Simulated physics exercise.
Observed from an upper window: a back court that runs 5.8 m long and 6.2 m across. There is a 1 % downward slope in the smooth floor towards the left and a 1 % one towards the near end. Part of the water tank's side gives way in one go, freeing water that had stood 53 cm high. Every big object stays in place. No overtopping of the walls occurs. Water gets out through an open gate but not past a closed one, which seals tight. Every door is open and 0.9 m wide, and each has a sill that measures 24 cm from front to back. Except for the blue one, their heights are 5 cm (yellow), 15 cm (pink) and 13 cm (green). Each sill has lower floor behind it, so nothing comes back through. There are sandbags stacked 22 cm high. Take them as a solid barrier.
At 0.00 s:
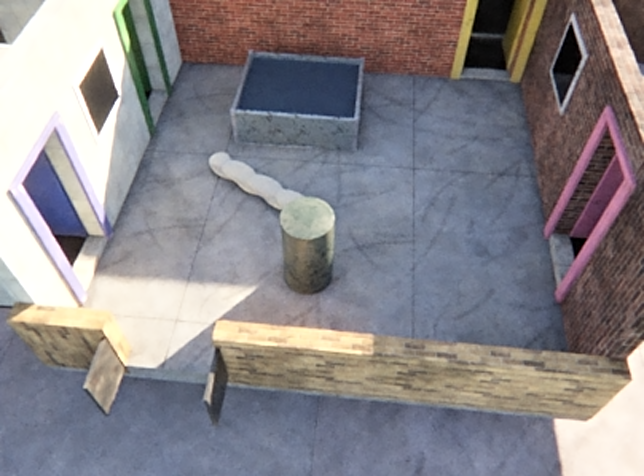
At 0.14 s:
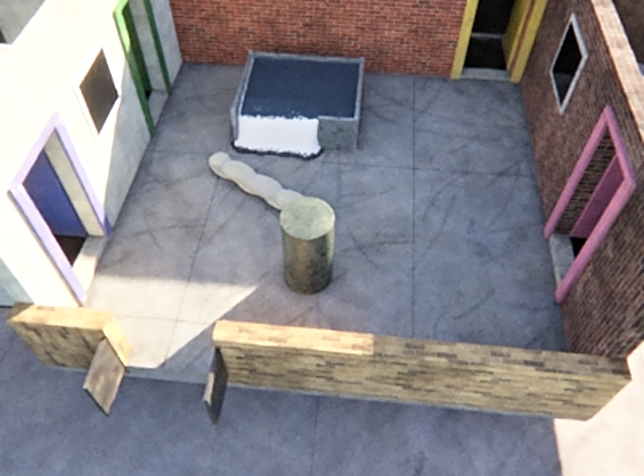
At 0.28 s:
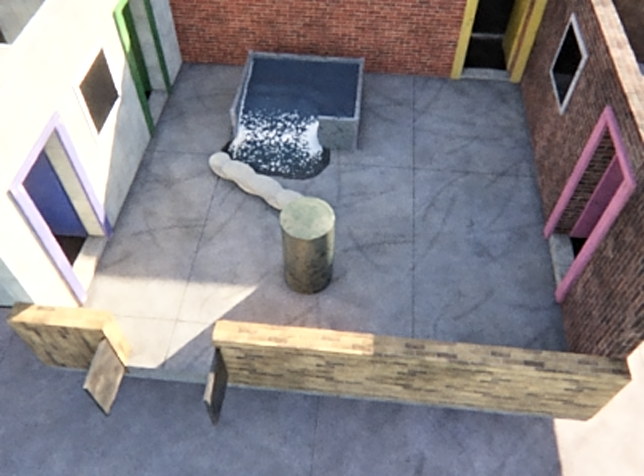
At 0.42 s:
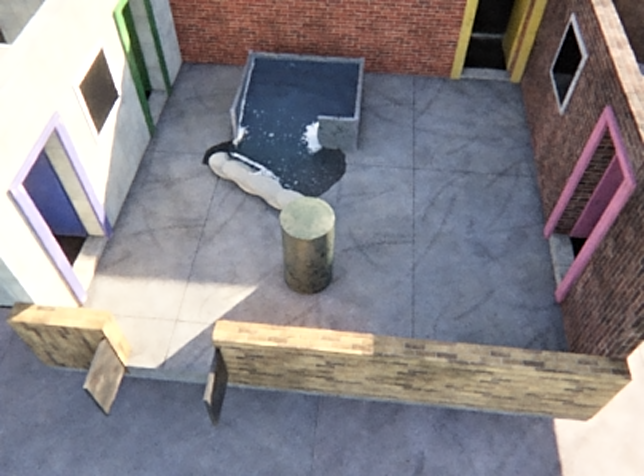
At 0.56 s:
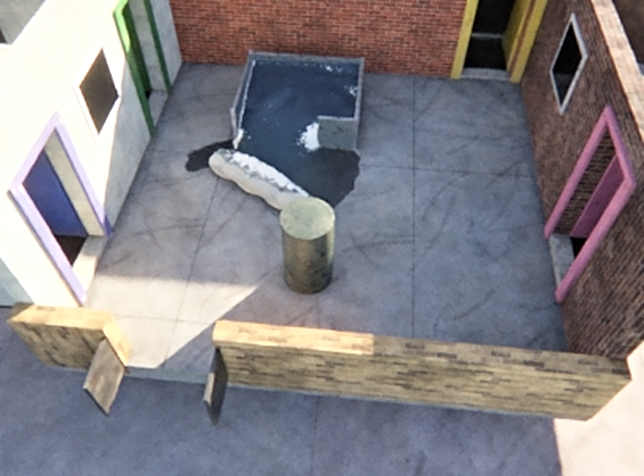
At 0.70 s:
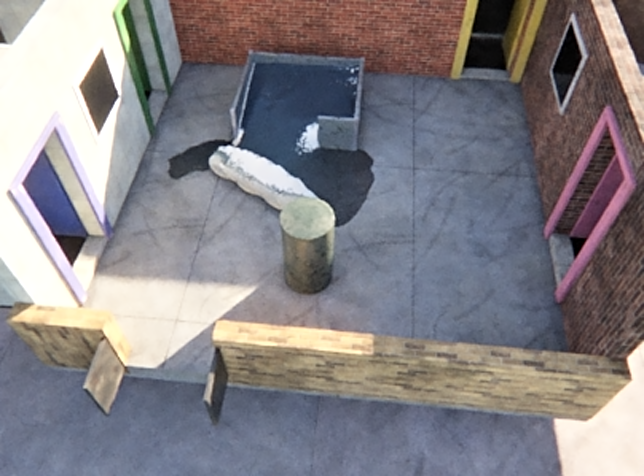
The video shows a courtyard seen from above, where water bursts through the front of a rectangular tank, pours onto the grey floor, meets a low, pale, lumpy barrier beside a cylinder, and spreads around it to both sides.
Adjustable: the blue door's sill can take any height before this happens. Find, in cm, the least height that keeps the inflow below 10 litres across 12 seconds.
The least height is about 6.5 cm.
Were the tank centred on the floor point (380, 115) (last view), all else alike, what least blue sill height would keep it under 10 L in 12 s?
Then about 6.5 centimetres at the least.
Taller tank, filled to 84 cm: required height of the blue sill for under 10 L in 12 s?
About 10.5 cm.
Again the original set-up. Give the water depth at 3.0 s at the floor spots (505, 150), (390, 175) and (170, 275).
Respectively 1 cm, 3 cm and 1 cm.
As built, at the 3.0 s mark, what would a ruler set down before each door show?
Lab note, depth in cm: Yellow 0; pink 12; blue 5; green 10.
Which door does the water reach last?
The answer is the yellow door.
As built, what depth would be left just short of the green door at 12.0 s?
Depth: Near 4.0 cm.
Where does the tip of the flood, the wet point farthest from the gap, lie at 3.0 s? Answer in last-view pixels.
(570, 387).
After 1.4 s water covers 25 % of the floor, deepest (41 cm) near (232, 164); it has not reached the blue door.
After 3.0 s water covers 60 % of the floor, deepest (20 cm) near (252, 174); 5 cm at the blue door, 0 litres in over its 12 cm sill.
After 12.0 s water covers 90 % of the floor, deepest (9 cm) near (67, 341); 7 cm at the blue door, 0 litres in over its 12 cm sill.
At the blue door as built, the water arrived by 2.3 s and peaked near 10 cm at 9.8 s.
With a sill of 6 cm, 14 litres would have come in within the 12 s; with 8 cm, 4 litres. So under 10 litres takes about 6.5 cm.
